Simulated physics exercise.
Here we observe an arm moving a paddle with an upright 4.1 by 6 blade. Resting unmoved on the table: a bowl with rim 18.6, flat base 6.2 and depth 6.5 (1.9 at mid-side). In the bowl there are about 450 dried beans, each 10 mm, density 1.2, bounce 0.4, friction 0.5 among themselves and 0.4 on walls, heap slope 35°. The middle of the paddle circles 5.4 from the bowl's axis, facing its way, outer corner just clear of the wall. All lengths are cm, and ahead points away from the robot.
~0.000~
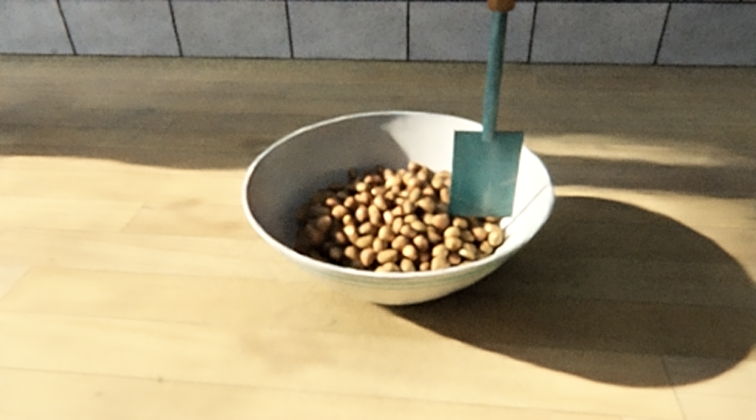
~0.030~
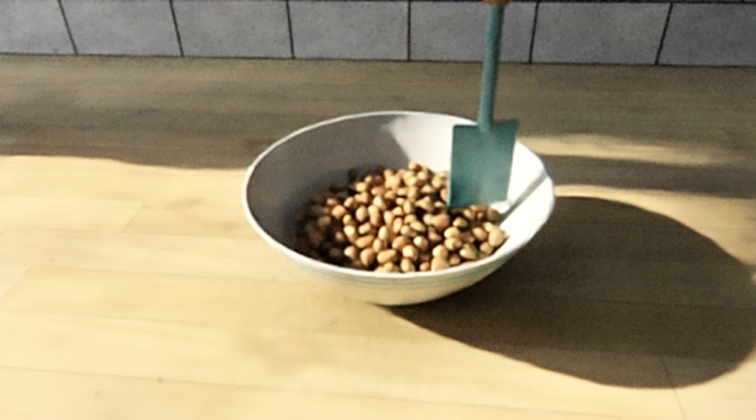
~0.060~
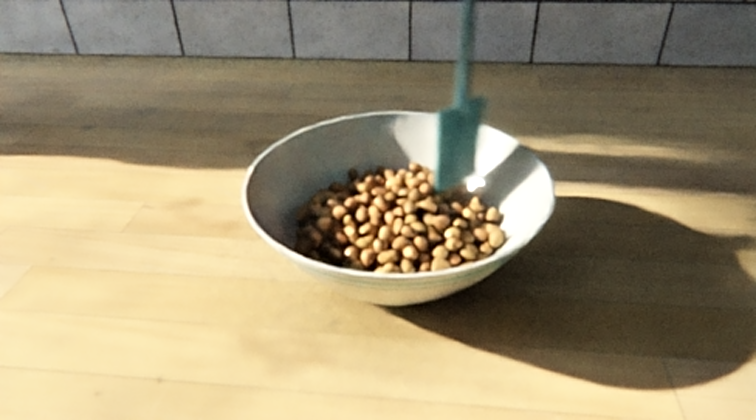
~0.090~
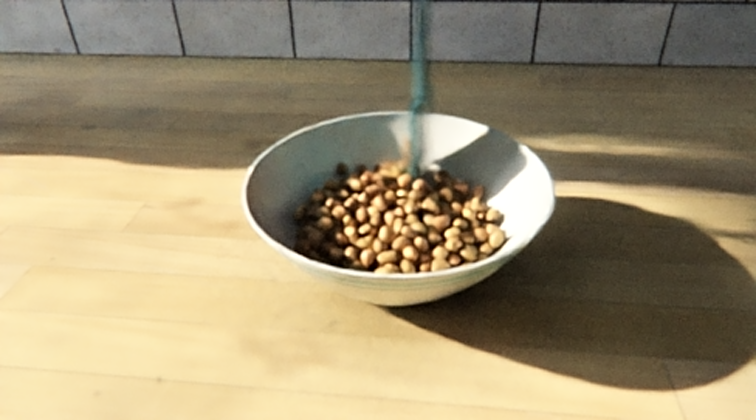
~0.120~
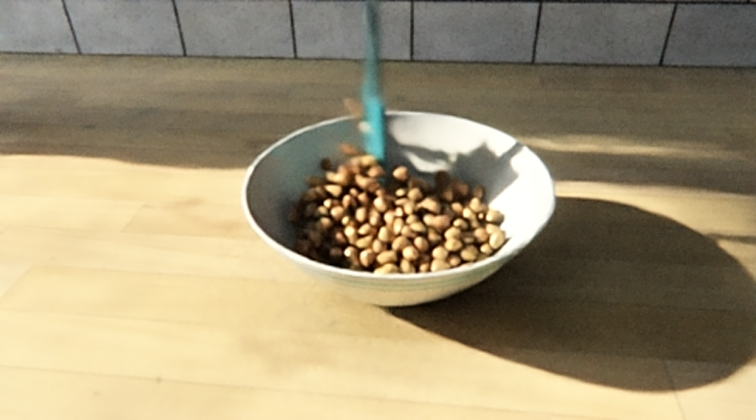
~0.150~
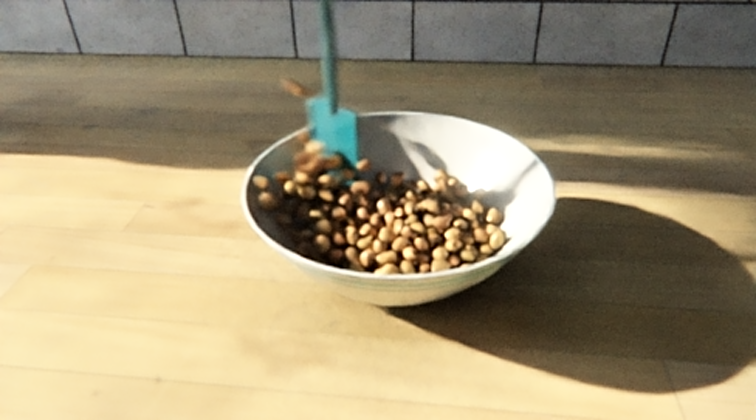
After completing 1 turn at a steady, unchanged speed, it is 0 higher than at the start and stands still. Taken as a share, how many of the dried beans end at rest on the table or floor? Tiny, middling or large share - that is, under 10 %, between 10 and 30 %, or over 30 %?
The share is middling, between 10 and 30 %.
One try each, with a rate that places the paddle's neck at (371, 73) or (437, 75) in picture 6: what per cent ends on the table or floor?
It comes to close to 10 per cent and close to 0 per cent.
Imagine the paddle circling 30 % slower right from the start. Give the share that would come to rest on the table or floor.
I'd expect about 10 %.
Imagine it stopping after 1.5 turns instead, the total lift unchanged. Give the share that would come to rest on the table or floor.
20 %.
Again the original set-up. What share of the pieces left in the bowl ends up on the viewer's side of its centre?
I'd put it at roughly 45 per cent.
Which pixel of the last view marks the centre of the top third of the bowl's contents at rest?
Centre of top third: Approx. (418, 209).
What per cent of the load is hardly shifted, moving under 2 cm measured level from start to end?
Around 70 in a hundred.
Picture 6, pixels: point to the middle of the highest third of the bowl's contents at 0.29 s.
The centre lies near (444, 233) in the last picture.
By 0.22 s, 222° round, highest piece 10 above the table; 437 in the bowl, 10 in flight or on the tool.
By 0.29 s, 299° round, highest piece 10 above the table; 418 in the bowl, 3 on the table or floor, 26 in flight or on the tool.
By 0.52 s, 0° round, highest piece 5 above the table; 382 in the bowl, 65 on the table or floor.
By 1.22 s, 0° round, highest piece 5 above the table; 382 in the bowl, 65 on the table or floor.
Final count, 382 in the bowl, 65 on the table or floor. That is 15 % on the table or floor.
